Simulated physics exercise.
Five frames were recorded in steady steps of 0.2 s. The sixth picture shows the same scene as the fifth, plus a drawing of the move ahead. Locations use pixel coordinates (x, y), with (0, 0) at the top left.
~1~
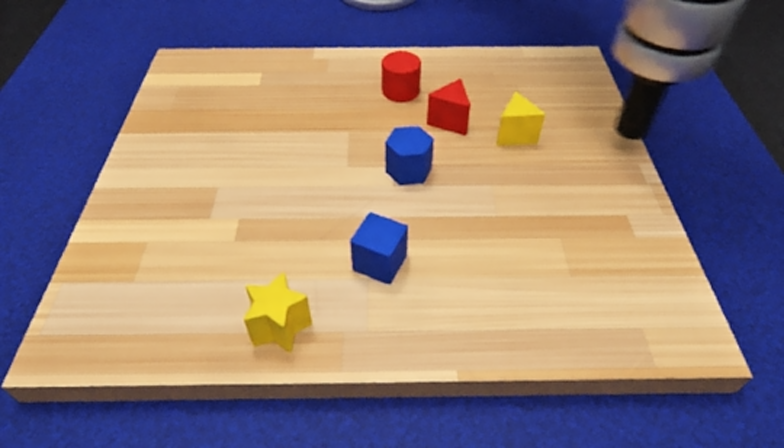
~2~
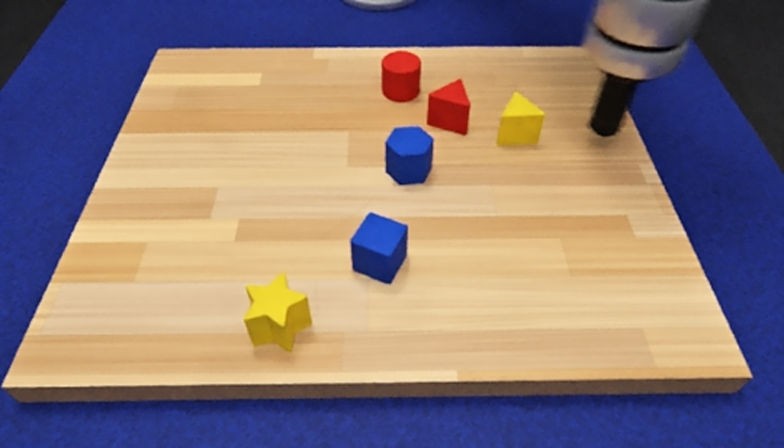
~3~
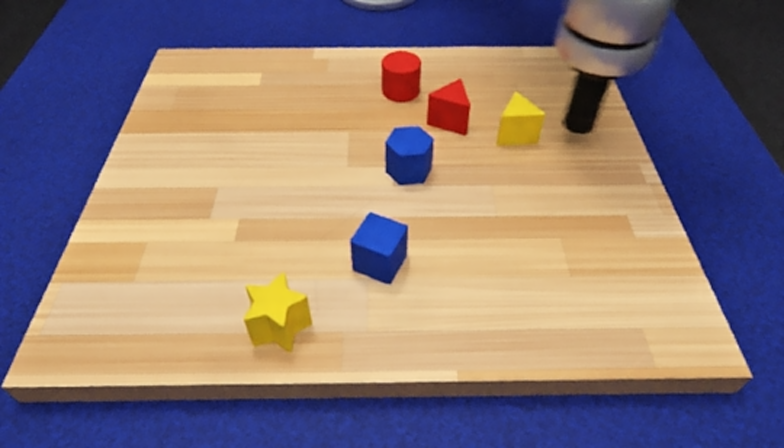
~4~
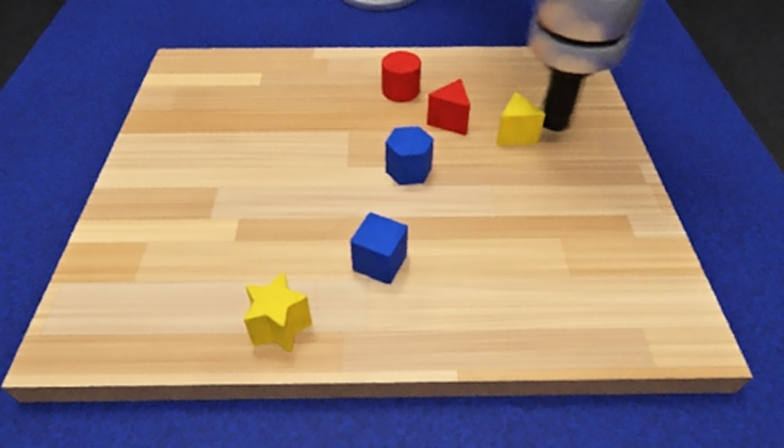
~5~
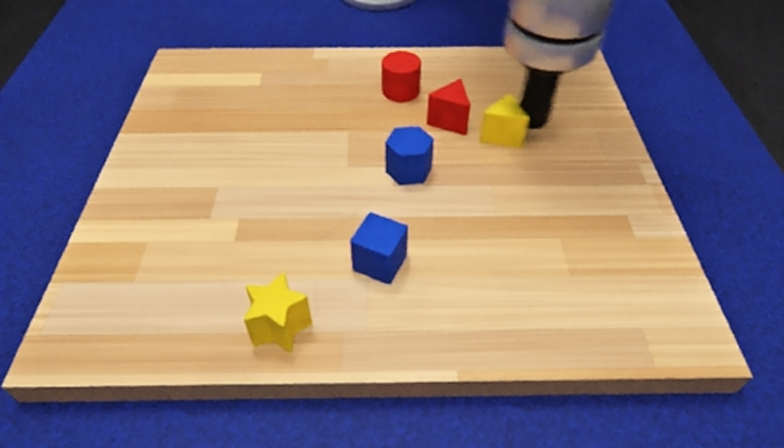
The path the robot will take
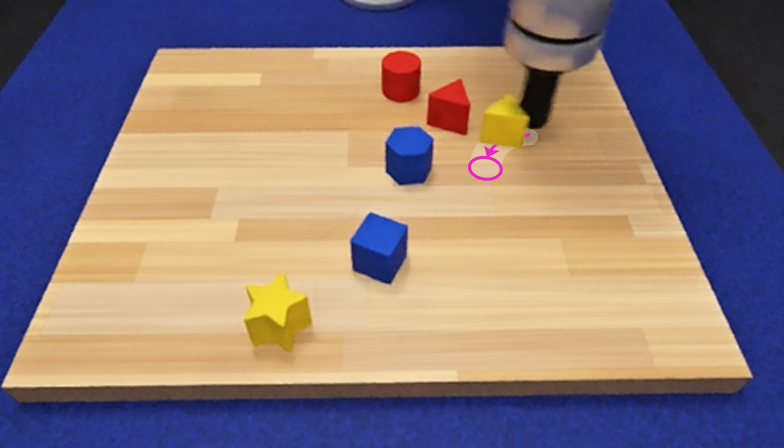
To begin with, a dark-tipped pusher stands at the right edge of a wooden board holding red, blue and yellow blocks. It glides steadily left while every block stays still, then meets the yellow triangular block and nudges it slightly left toward the red triangular one.
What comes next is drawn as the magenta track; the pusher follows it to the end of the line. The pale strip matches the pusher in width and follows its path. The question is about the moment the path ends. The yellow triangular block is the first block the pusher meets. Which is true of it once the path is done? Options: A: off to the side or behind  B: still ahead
A - off to the side or behind.
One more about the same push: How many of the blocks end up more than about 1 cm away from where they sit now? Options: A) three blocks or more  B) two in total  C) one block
I'll go with C - one block.
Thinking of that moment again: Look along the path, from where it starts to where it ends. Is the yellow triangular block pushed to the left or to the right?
It's pushed right.
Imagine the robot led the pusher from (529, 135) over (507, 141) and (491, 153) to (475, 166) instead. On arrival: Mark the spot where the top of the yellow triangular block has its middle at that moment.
I'd guess (464, 117).
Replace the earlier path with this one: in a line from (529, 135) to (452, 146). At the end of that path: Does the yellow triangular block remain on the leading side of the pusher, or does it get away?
The pusher pushes it to the end.
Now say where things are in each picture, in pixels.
The first frame shows lower end of the pusher (630, 131), tops of blocks, red triangular block (453, 92), yellow triangular block (521, 107).
The second frame shows pusher (604, 128), blocks as before.
The third frame shows pusher (578, 126), blocks as before.
The fourth frame shows pusher (554, 123), blocks as before.
The fifth frame shows pusher (532, 121), red triangular block (453, 92), yellow triangular block (507, 107).
The drawn path runs from (529, 135) by way of (506, 139) and (490, 151) to (485, 168).
What follows on the original path. Halfway along, pusher (499, 130); yellow triangular block (472, 113), turned 25° clockwise.
At the end, pusher (488, 154); red triangular block not moved; yellow triangular block (465, 116), turned 40° clockwise.
